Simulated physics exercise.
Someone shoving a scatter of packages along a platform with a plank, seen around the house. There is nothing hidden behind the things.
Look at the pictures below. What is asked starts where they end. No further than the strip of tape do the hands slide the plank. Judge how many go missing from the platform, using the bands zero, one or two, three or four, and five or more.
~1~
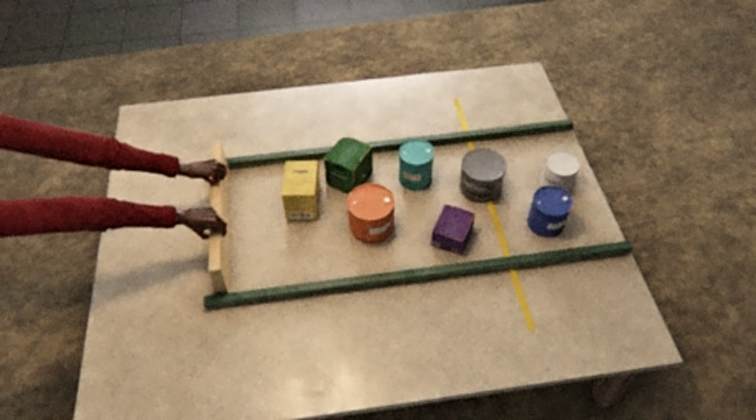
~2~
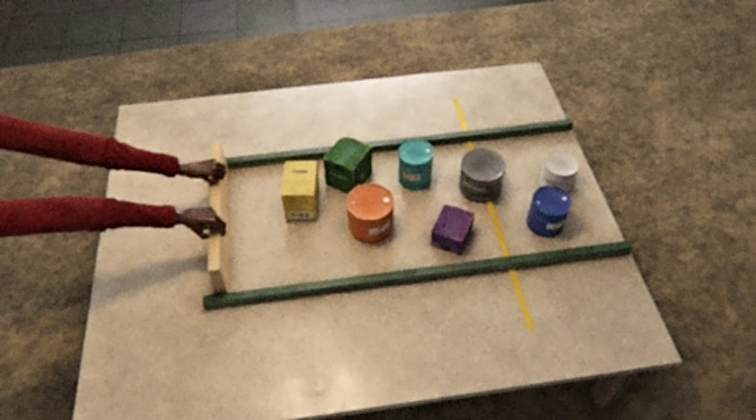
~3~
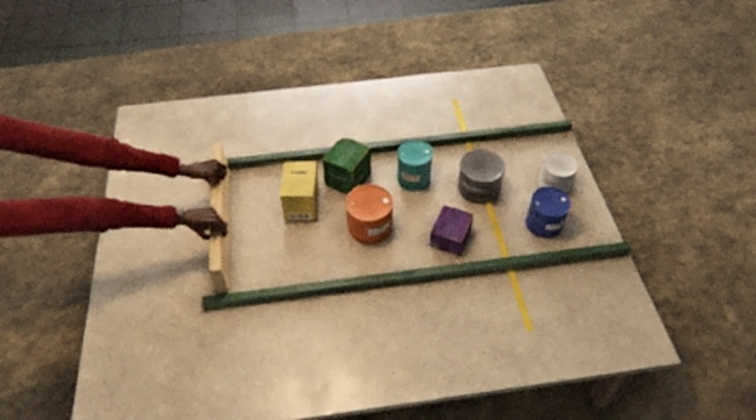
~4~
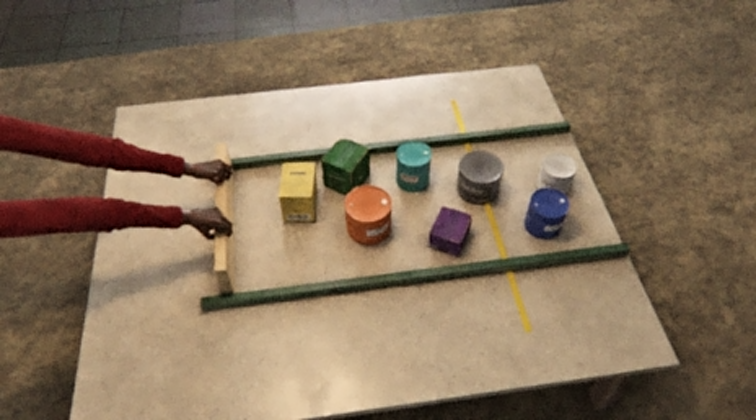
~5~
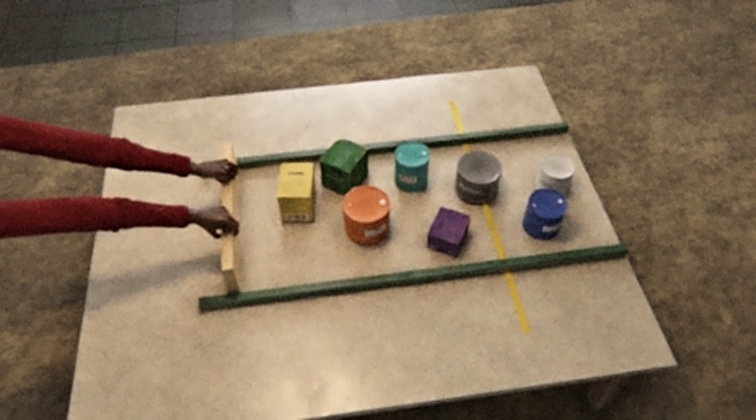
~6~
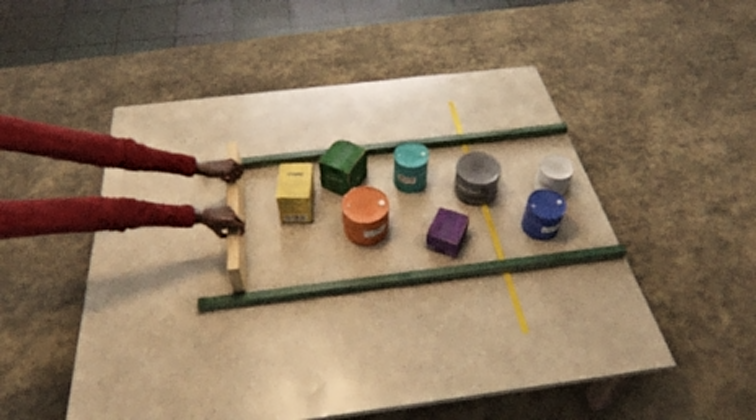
Not a single one falls.
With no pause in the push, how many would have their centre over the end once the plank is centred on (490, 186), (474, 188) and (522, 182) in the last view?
Going through the three places, I get 0, 0 and 2.
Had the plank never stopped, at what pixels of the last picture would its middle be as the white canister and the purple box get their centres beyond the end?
The middle is at (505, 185) when it's the white canister, and at (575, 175) when it's the purple box.
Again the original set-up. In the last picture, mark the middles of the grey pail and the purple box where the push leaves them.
(533, 176), and the other (519, 242).
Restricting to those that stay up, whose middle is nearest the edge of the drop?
That would be the white canister.
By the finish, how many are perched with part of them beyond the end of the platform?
The total here is 0.
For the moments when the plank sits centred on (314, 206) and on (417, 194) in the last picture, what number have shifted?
At the one place 2, at the other 6.
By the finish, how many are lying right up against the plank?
Looks like 3 of them, all told.
Early on, none off yet; white canister at rest near (553, 177); blue canister at rest near (543, 215); grey pail at rest near (477, 179).
A while later, none off yet; white canister at rest near (553, 177); blue canister at rest near (543, 215); grey pail travelled a little near (494, 182).
Finally, the number that fall off is zero.
